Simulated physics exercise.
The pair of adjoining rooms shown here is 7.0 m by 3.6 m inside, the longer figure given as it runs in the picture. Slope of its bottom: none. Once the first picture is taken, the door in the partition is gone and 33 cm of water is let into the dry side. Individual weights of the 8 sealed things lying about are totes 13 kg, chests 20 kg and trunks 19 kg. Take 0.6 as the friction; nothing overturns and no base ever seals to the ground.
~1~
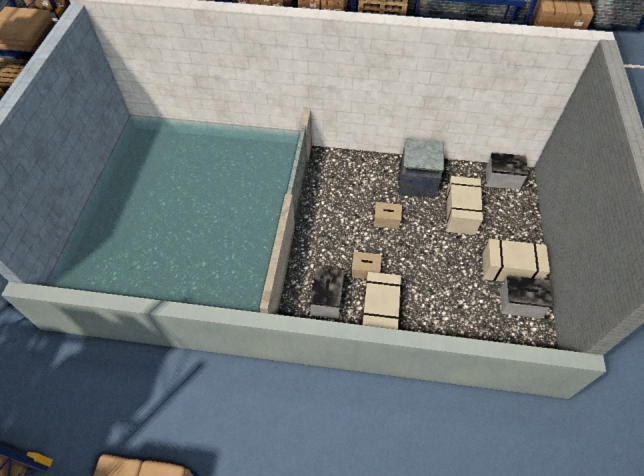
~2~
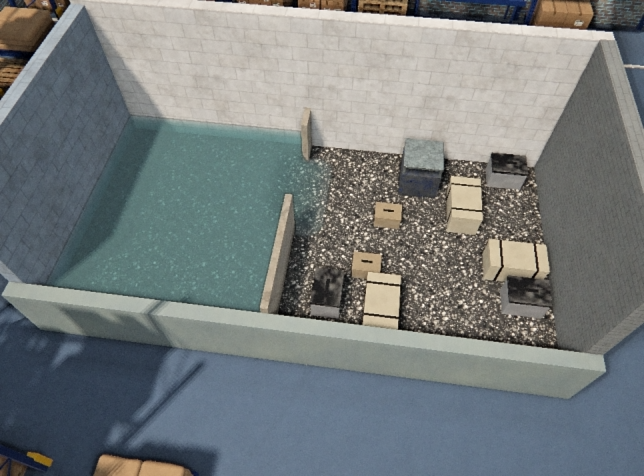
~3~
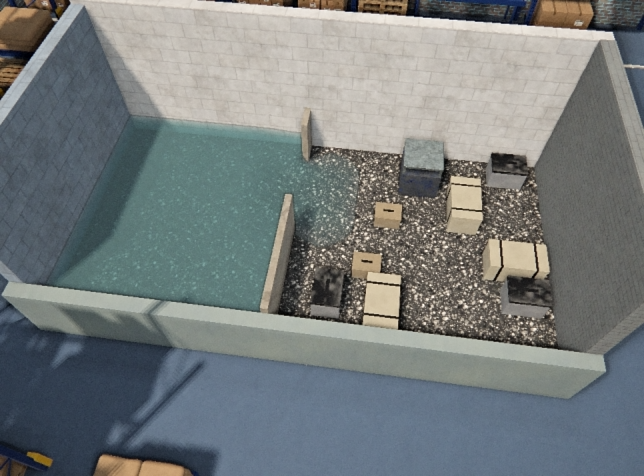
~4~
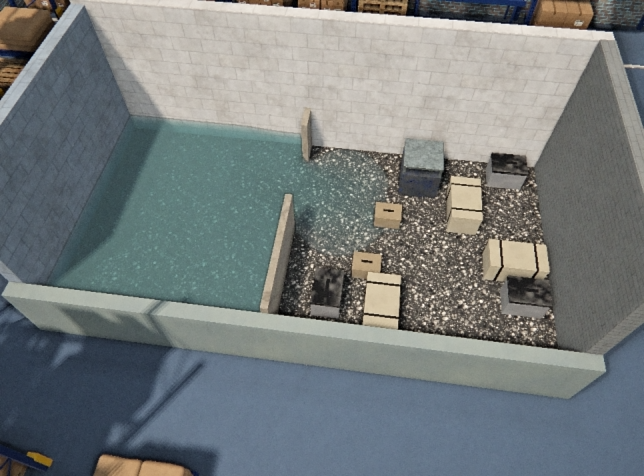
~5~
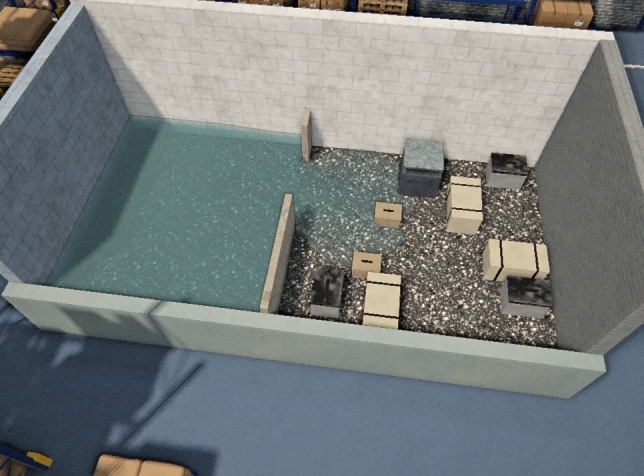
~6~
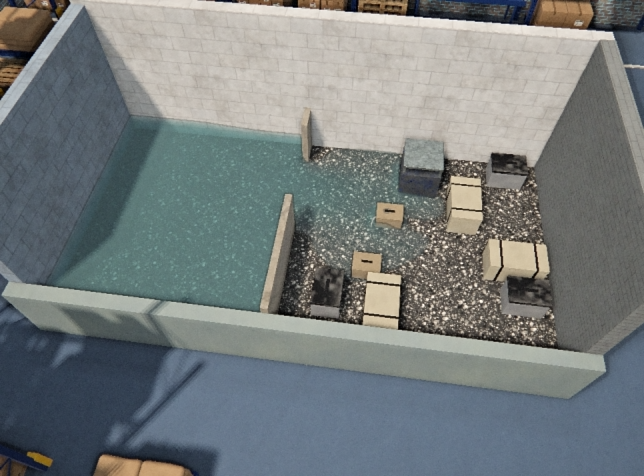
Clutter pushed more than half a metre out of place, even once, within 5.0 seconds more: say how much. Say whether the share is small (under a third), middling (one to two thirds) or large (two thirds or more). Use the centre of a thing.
Middling, one to two thirds.
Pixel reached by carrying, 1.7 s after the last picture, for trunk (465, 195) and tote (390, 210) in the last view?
Around (537, 212) and (456, 239).
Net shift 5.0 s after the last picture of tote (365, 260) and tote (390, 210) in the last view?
In that order: 0 cm, 200 cm.
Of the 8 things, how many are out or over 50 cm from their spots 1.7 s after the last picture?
At that time I count 2.
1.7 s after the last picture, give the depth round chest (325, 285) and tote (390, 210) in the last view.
Close to 1 and 7 centimetres.
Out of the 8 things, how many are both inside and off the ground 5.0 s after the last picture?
My tally comes to 6.
Then, 0.4 s after the last picture 0 of 8 are over 50 cm from their spots; 0 afloat.
Then, 1.7 s after the last picture 2 of 8 are over 50 cm from their spots; 0 afloat.
Then, 3.2 s after the last picture 2 of 8 are over 50 cm from their spots; 5 afloat.
Then, 5.0 s after the last picture 2 of 8 are over 50 cm from their spots, and 3 have been at some point; 6 afloat.
